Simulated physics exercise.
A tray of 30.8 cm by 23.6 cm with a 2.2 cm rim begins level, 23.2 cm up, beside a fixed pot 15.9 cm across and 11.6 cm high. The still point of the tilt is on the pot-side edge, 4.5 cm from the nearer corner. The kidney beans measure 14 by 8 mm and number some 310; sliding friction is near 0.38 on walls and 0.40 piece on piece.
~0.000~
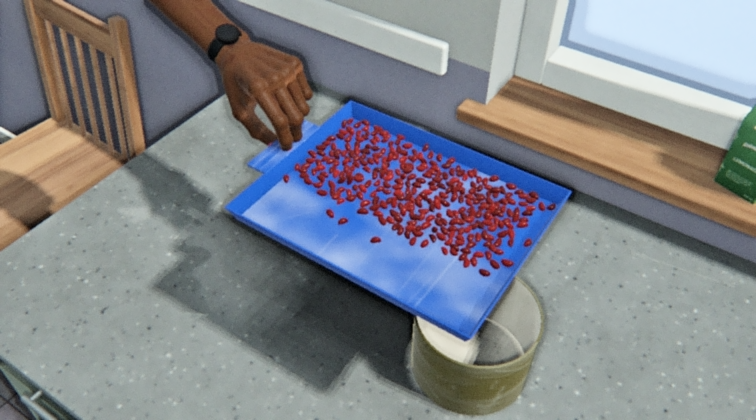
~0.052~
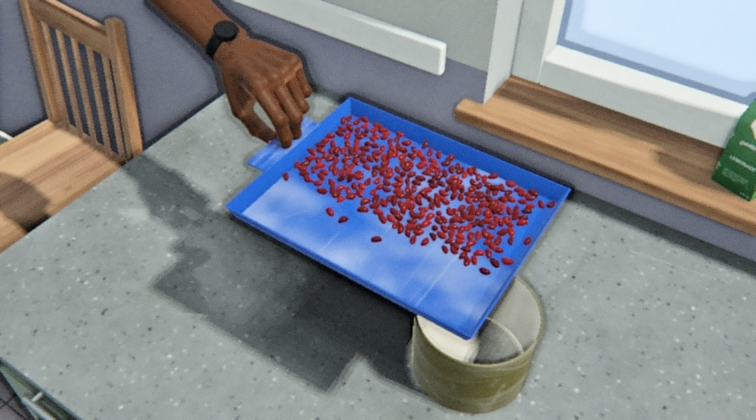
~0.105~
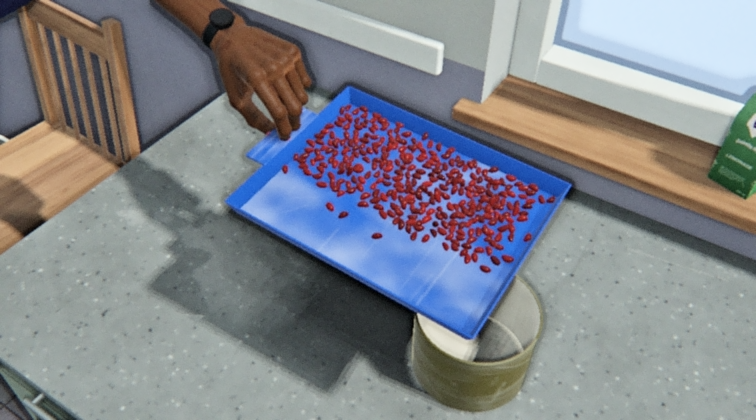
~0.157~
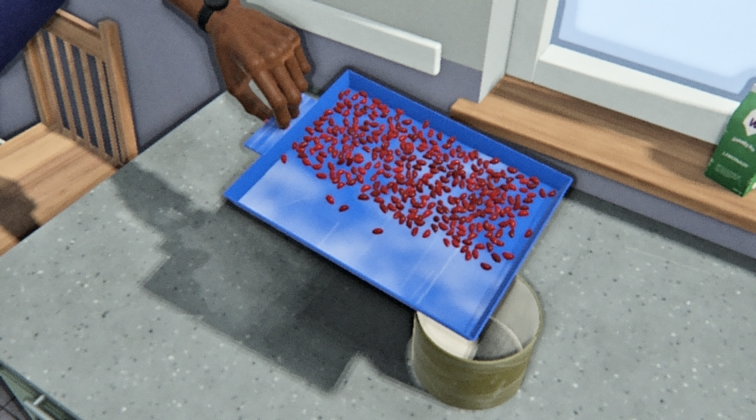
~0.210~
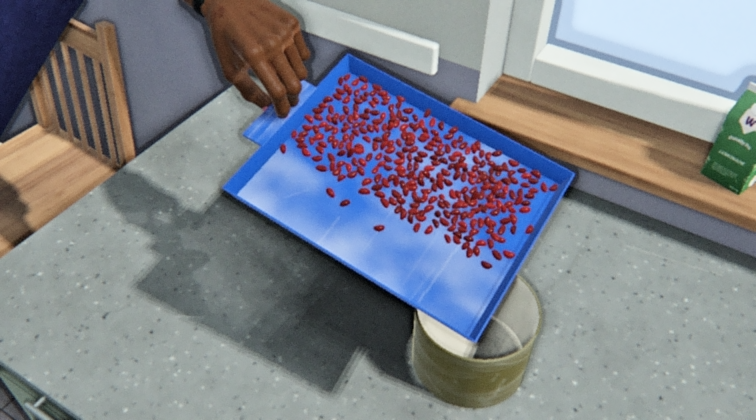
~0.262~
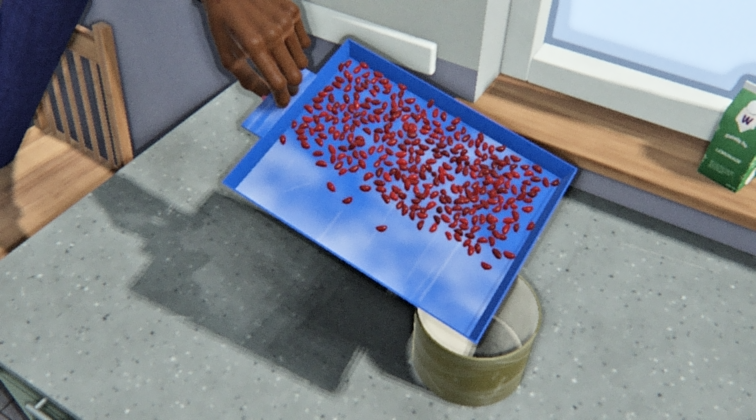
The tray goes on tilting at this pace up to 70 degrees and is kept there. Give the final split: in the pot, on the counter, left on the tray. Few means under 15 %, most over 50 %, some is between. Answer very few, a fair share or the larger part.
In the pot: Very few; on the counter: The larger part; left on the tray: Very few.
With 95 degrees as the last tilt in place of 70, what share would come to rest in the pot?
In that case some 0 per cent.
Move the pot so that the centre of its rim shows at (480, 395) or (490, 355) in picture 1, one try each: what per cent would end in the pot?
Some 60 and 0 per cent.
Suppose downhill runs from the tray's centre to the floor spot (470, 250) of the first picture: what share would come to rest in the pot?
About 0 per cent.
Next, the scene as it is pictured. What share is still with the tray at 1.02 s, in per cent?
About 10 per cent.
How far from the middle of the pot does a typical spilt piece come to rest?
About 26 cm.
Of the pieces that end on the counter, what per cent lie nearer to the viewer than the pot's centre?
Roughly 100 per cent.
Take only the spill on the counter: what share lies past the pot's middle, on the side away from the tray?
About 90 per cent.
After 0.53 s, tilt 44 degrees; the tray holds 100 %, the pot 0 %.
Then, at 0.72 s, tilt 62 degrees; the tray holds 90 %, the pot 0 %.
After 1.02 s, tilt 70 degrees; the tray holds 10 %, the pot 0 %.
At rest (2.4 s), pot 0 %, counter 95 %, tray 5 %.
